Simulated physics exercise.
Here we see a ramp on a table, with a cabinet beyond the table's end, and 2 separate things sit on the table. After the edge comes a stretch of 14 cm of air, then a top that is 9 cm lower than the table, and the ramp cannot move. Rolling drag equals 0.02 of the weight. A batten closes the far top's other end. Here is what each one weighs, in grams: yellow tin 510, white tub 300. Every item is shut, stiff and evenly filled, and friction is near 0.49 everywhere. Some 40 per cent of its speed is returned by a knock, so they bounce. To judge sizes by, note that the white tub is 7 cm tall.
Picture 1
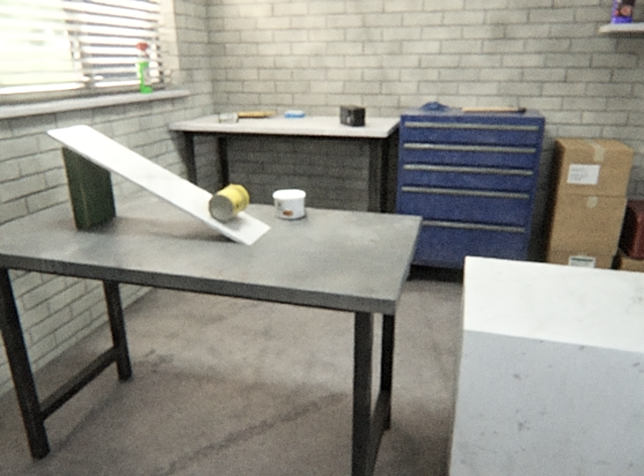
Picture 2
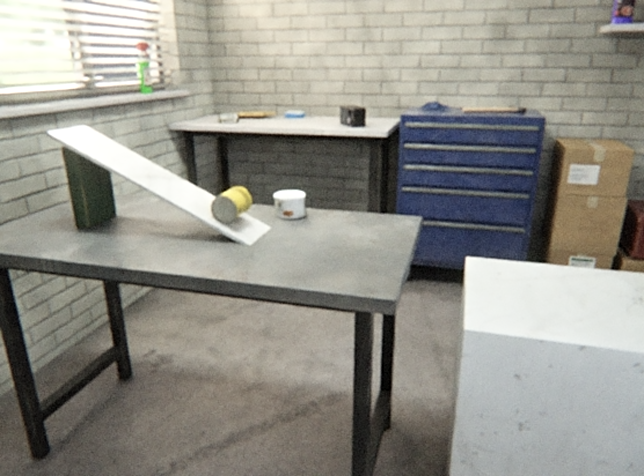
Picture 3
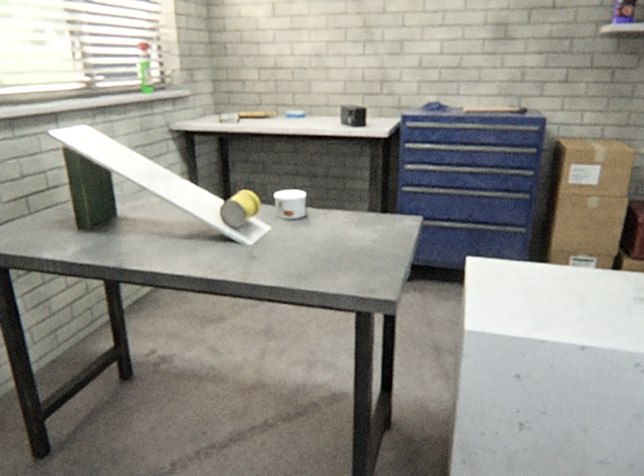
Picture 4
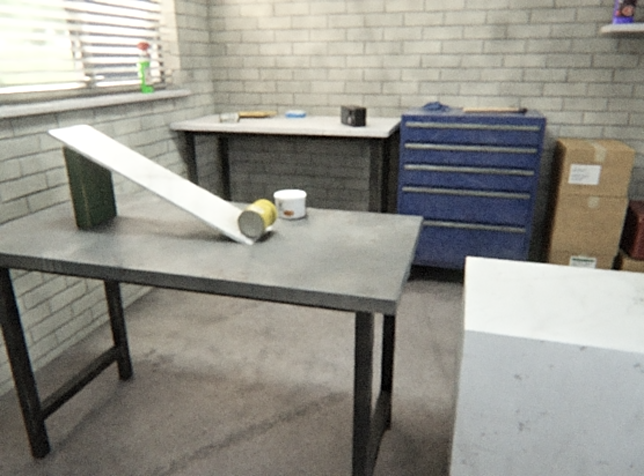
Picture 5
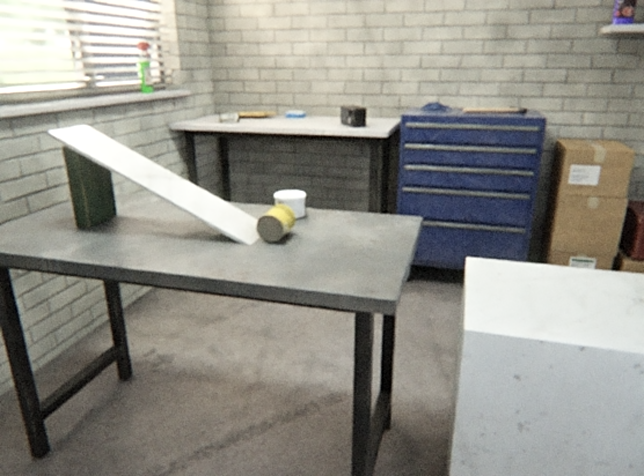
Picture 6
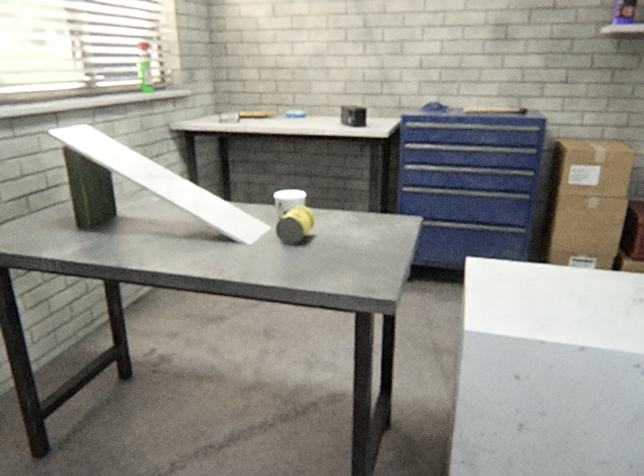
At the start, a yellow tin lies on its side near the bottom of a white ramp on a grey table, with a white tub standing close by. The tin barely moves at first, then rolls down the ramp to the right, onto the tabletop and in front of the still tub.
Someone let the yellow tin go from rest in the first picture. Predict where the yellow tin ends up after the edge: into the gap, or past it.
It will sink into the space.
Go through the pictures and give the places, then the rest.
Edge 51 cm away; yellow tin (229, 203); white tub (290, 205), in the first picture.
Edge 51 cm away; yellow tin (231, 205); white tub (290, 205), in the second picture.
Edge 48 cm away; yellow tin (240, 209); white tub (290, 205), in the third picture.
Edge 43 cm away; yellow tin (257, 219); white tub (290, 205), in the fourth picture.
Edge 38 cm away; yellow tin (276, 223); white tub (290, 205), in the fifth picture.
Edge 32 cm away; yellow tin (296, 225); white tub (290, 205), in the sixth picture.
Then, 0.30 s on from there, edge 12 cm away; yellow tin near (369, 231).
Then, 0.70 s on from there, down in the gap; yellow tin near (439, 308).
Then, 1.00 s on from there, down in the gap; yellow tin near (387, 433).
In the end, down in the gap; white tub under 8 cm from the start.
